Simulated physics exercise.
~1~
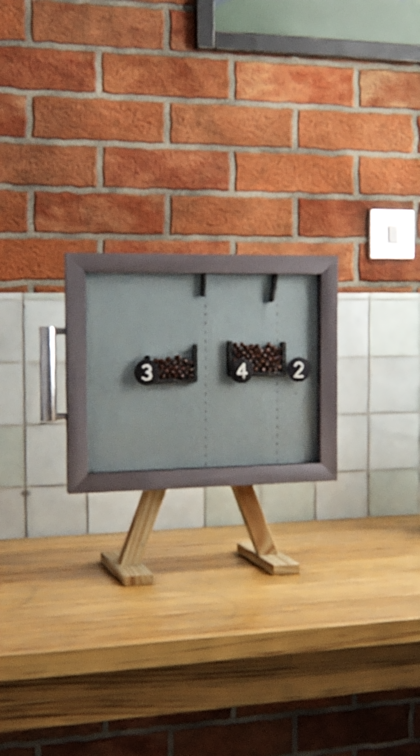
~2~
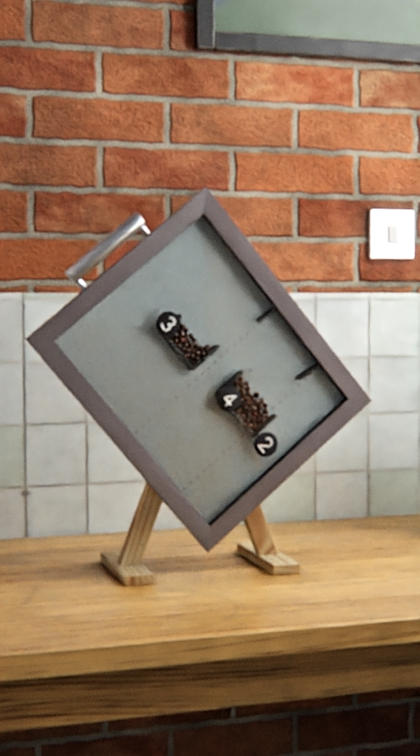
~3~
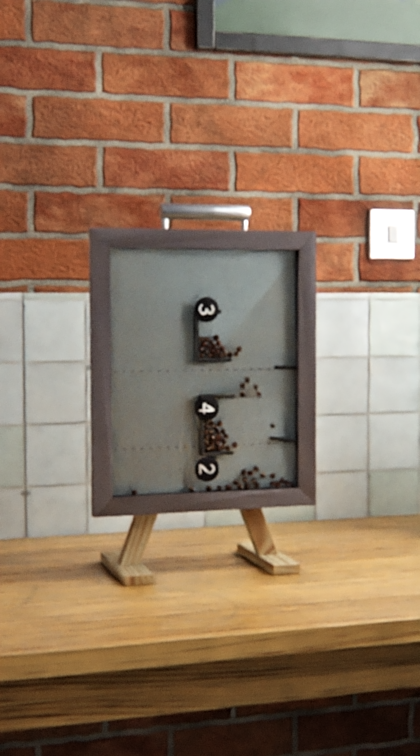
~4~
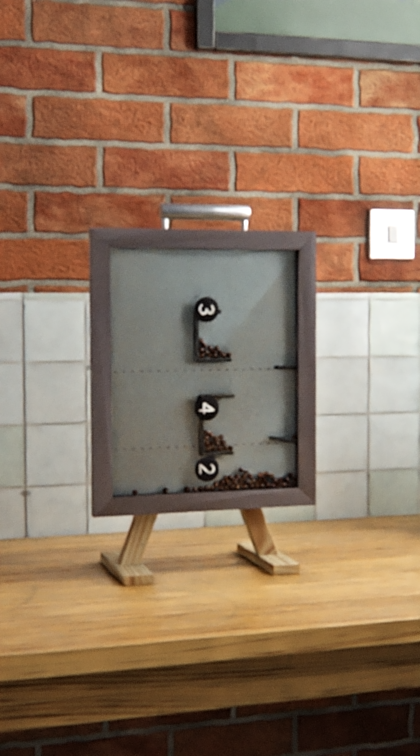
On a wooden counter in front of a brick and tile wall, a clear-faced, dark-framed box stands on two wooden feet, its handle at the left. Dark beads rest in two small trays inside, beside round labels numbered three, four and two. The box turns clockwise, and the beads begin to shift within their trays as it tilts. It stops a quarter turn round with the handle on top, while beads spill down toward the bottom. At the end most lie heaped along the lower right, with smaller clusters left beside labels three and four.
